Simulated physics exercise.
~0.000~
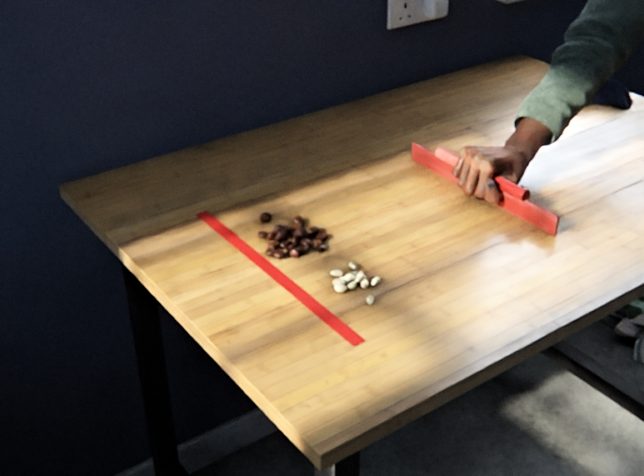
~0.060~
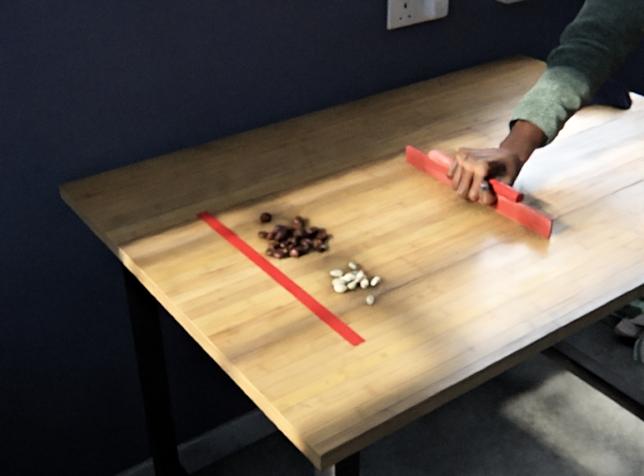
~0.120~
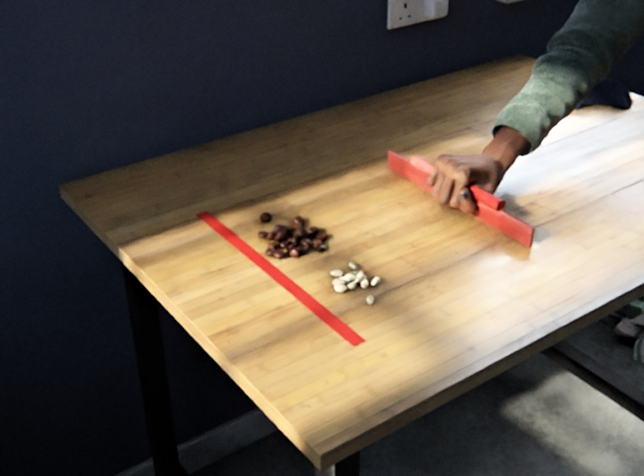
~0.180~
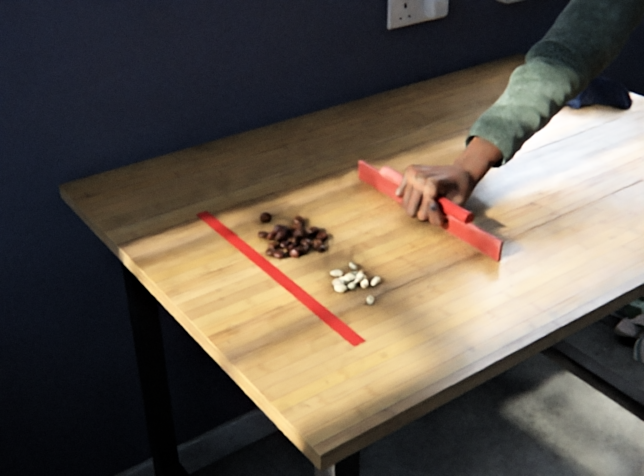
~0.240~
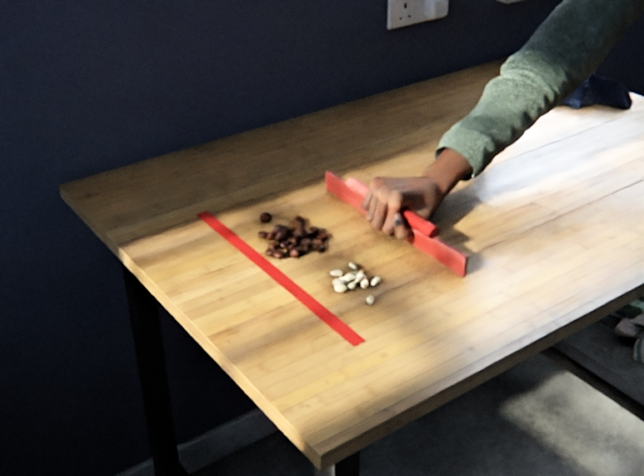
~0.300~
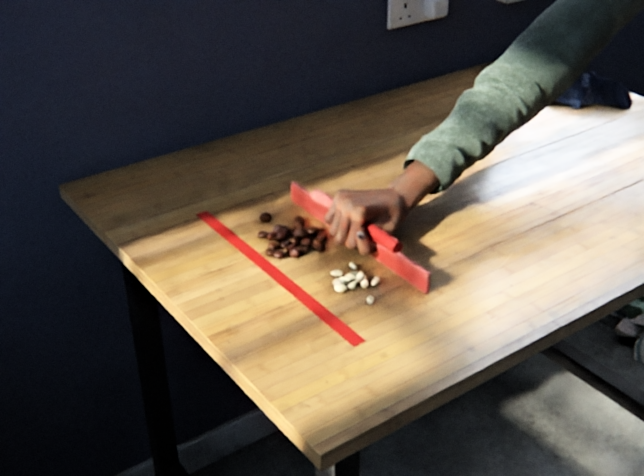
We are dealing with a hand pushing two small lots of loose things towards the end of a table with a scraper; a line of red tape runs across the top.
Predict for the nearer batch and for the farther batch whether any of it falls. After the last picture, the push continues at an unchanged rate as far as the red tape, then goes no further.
Nearer batch: Some falls; farther batch: Some falls.
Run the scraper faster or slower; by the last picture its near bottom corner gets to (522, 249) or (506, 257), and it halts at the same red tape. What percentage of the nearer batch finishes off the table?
First 0 per cent, second 0 per cent.
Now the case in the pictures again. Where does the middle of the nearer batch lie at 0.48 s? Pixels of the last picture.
Its centre is near (260, 316).
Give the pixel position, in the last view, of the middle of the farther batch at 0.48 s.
Its centre sits near (207, 274).
Around 0.38 s, scraper still moving, near (302, 243); nearer batch all on the table, its front near (313, 299); farther batch all on the table, its front near (240, 249).
Around 0.48 s, scraper stopped at the red tape; nearer batch all on the table, its front near (243, 324); farther batch all on the table, its front near (173, 281).
Around 0.76 s, scraper stopped at the red tape; nearer batch most over the edge; farther batch nearly all over the edge.
Finally (1.1 s), scraper stopped at the red tape; nearer batch most over the edge; farther batch nearly all over the edge.
